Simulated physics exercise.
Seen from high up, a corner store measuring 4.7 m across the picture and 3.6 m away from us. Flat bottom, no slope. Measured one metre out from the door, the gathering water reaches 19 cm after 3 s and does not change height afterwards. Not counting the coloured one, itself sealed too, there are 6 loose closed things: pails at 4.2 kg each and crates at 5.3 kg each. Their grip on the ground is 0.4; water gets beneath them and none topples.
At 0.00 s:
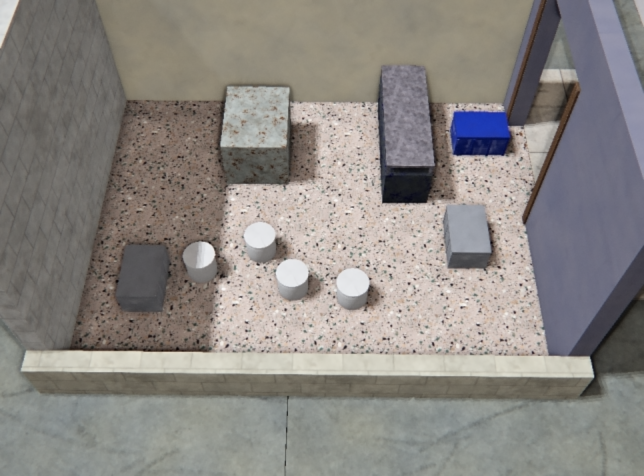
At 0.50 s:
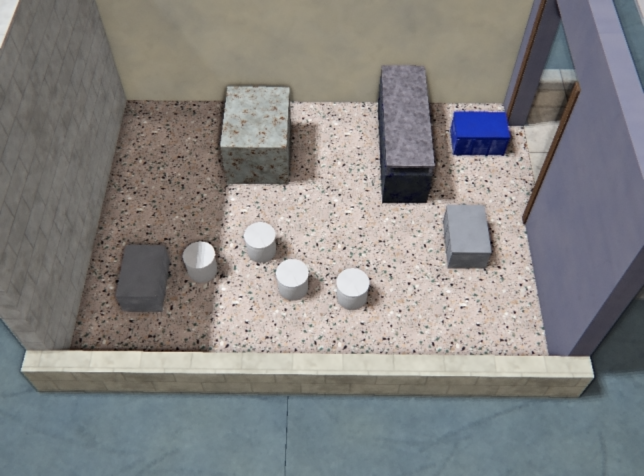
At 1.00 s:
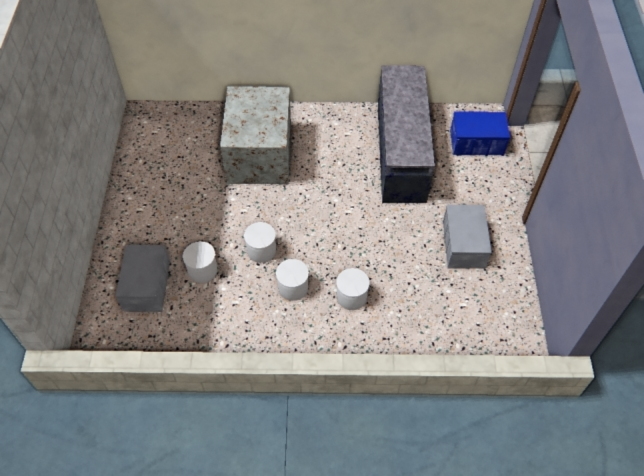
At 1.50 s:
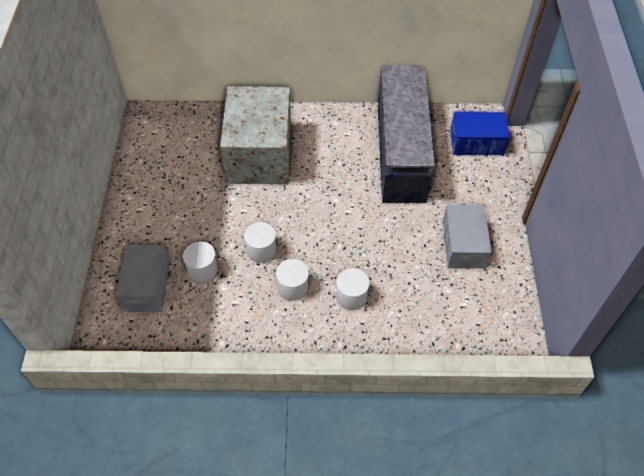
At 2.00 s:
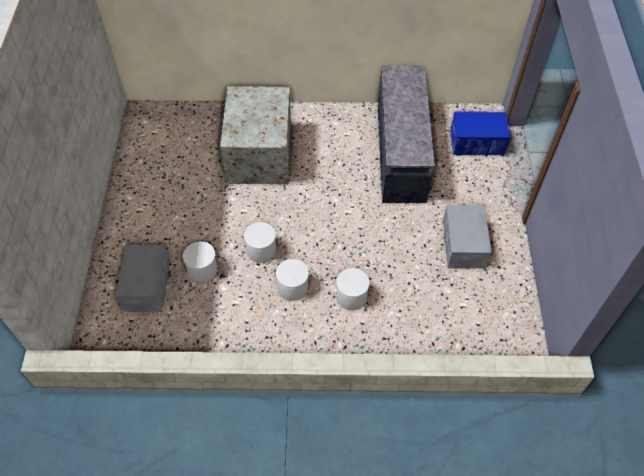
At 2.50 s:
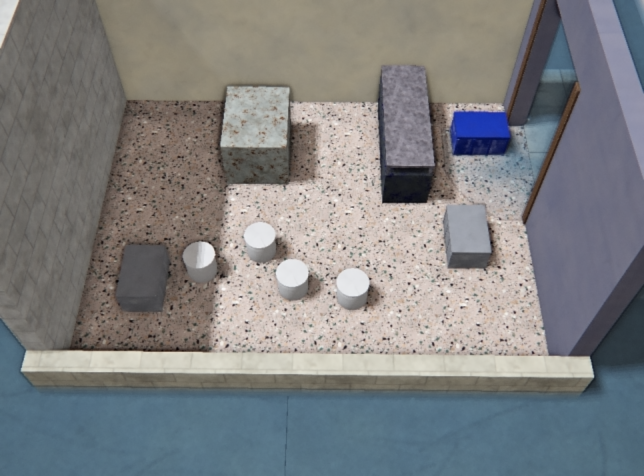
In a small walled store seen from above, bluish water spread over the ground outside, then began creeping through the doorway on the right near the blue crate, while the crates and pails stayed still.
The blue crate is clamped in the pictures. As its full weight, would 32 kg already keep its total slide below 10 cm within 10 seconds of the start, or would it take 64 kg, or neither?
It would take 64 kg.
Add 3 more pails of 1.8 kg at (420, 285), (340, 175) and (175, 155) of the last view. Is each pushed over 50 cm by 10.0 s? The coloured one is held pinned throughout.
First: Beyond the limit; second: Inside the limit; third: Inside the limit.
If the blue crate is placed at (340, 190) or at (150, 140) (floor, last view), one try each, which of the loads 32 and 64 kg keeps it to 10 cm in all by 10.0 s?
The first try gives success with both; the second gives success with both.
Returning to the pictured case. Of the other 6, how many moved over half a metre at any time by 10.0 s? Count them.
By my count, 4.
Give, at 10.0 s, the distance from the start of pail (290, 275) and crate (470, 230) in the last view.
One is off by 200 cm, the other by 40 cm, in the order asked.
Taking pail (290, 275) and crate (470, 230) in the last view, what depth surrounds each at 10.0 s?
Depths: Near 7 cm, then near 8 cm.
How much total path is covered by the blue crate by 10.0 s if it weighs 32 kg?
Some 80 cm in all.
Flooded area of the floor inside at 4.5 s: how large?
Somewhere around 5.0 m2, roughly.
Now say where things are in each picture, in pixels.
The blue crate at (482, 124) rests on the ground; 0.0 m2 under water; 0 of 7 have shifted, in the first picture.
The blue crate at (482, 124) rests on the ground; water covers 0.0 m2; 0 of 7 have shifted, in the second picture.
The blue crate at (482, 124) rests on the ground; 0.0 m2 under water; 0 of 7 have shifted, in the third picture.
The blue crate at (482, 124) rests on the ground; 0.0 m2 under water; 0 of 7 have shifted, in the fourth picture.
The blue crate at (482, 124), on the bottom; 0.1 m2 under water; 0 of 7 have shifted, in the fifth picture.
The blue crate at (482, 124), on the bottom; 0.6 m2 under water; 0 of 7 have shifted, in the sixth picture.
After 3.5 s the blue crate would be 2 cm from its start with 32 kg and 0 cm from its start with 64 kg; 7 cm of water round it then.
After 4.5 s the blue crate would be 28 cm from its start with 32 kg and 0 cm from its start with 64 kg; 9 cm of water round it then.
After 7.0 s the blue crate would be 39 cm from its start with 32 kg and 0 cm from its start with 64 kg; 15 cm of water round it then.
After 10.0 s the blue crate would be 32 cm from its start with 32 kg and 0 cm from its start with 64 kg; 16 cm of water round it then.
